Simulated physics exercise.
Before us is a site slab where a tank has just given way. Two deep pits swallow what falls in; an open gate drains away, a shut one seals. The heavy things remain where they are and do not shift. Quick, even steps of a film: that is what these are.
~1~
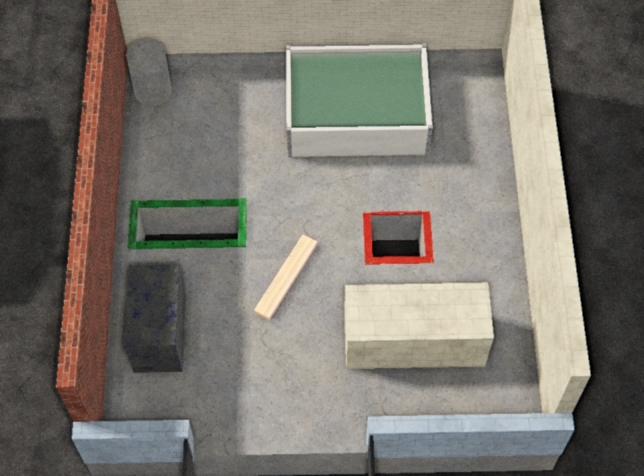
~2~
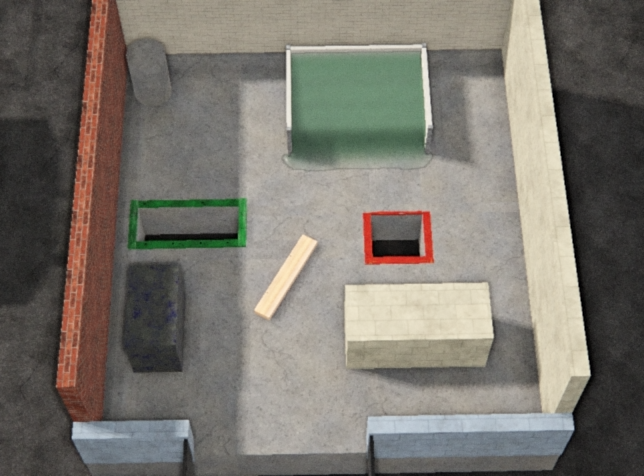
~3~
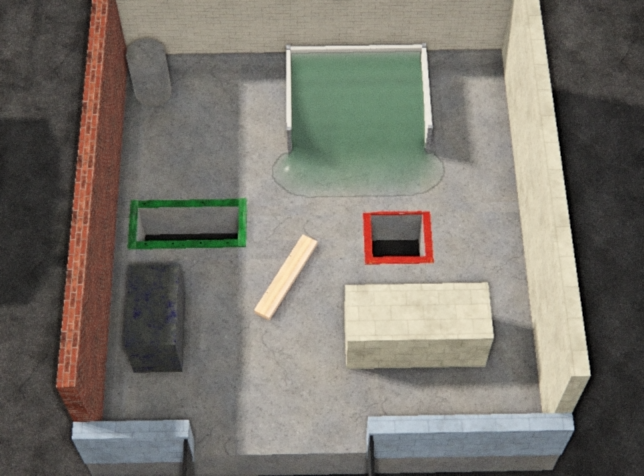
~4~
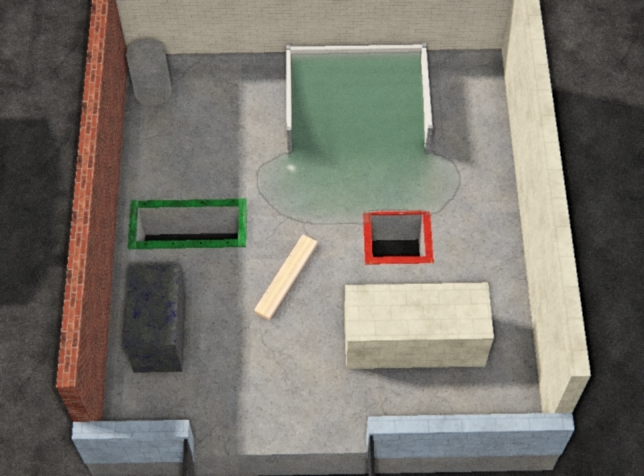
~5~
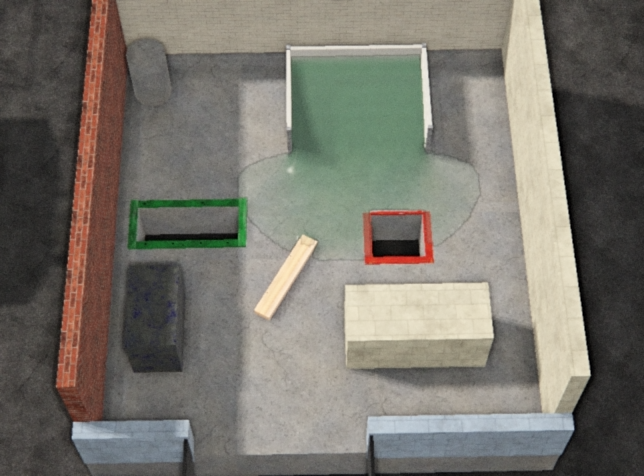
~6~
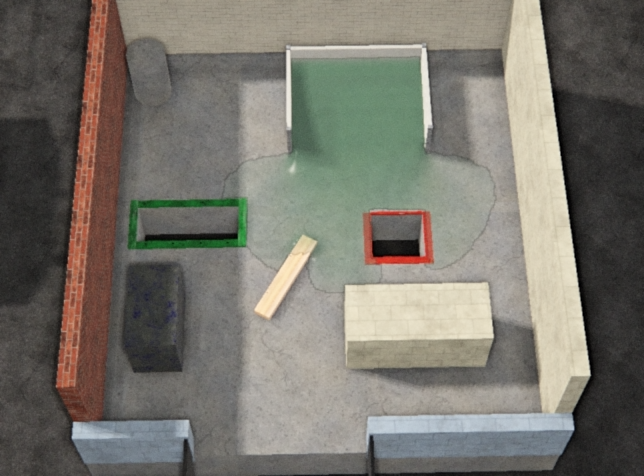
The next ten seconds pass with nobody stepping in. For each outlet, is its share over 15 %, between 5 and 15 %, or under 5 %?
The gate ends up with a share topping fifteen per cent. The green pit ends up with a share that stays below five per cent. The red pit ends up with a share topping fifteen per cent.
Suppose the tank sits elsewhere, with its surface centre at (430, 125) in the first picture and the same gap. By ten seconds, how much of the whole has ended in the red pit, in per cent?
Within ten seconds the red pit collects 45 percent of the total.
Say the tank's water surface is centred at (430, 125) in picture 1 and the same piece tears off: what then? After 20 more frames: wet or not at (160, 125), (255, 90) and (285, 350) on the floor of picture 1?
Location one: Bone dry; location two: Bone dry; location three: Soaked.
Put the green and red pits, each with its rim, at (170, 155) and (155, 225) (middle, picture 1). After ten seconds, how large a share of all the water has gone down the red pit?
In per cent: Red 8.
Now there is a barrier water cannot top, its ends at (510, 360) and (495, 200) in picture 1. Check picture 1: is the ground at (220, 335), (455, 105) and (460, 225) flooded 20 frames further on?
Taking the three spots in the order asked, they are waterlogged, bone-dry and waterlogged.
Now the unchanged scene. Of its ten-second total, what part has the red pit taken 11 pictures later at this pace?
Around 60 percent.
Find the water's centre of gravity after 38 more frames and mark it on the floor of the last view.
Roughly (343, 284) in the last picture.
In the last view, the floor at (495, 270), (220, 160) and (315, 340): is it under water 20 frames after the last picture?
As listed: Awash, no water, wet.
A moment on, water covers 35 % of the floor; the gate 0 %, the green pit 0 %, the red pit 14 %.
Next, water covers 45 % of the floor; the gate 2 %, the green pit 1 %, the red pit 23 %.
Then, water covers 55 % of the floor; the gate 12 %, the green pit 1 %, the red pit 29 %.
Later, water covers 60 % of the floor; the gate 22 %, the green pit 1 %, the red pit 34 %.
In the end, water covers 65 % of the floor; the gate 28 %, the green pit 1 %, the red pit 38 %.
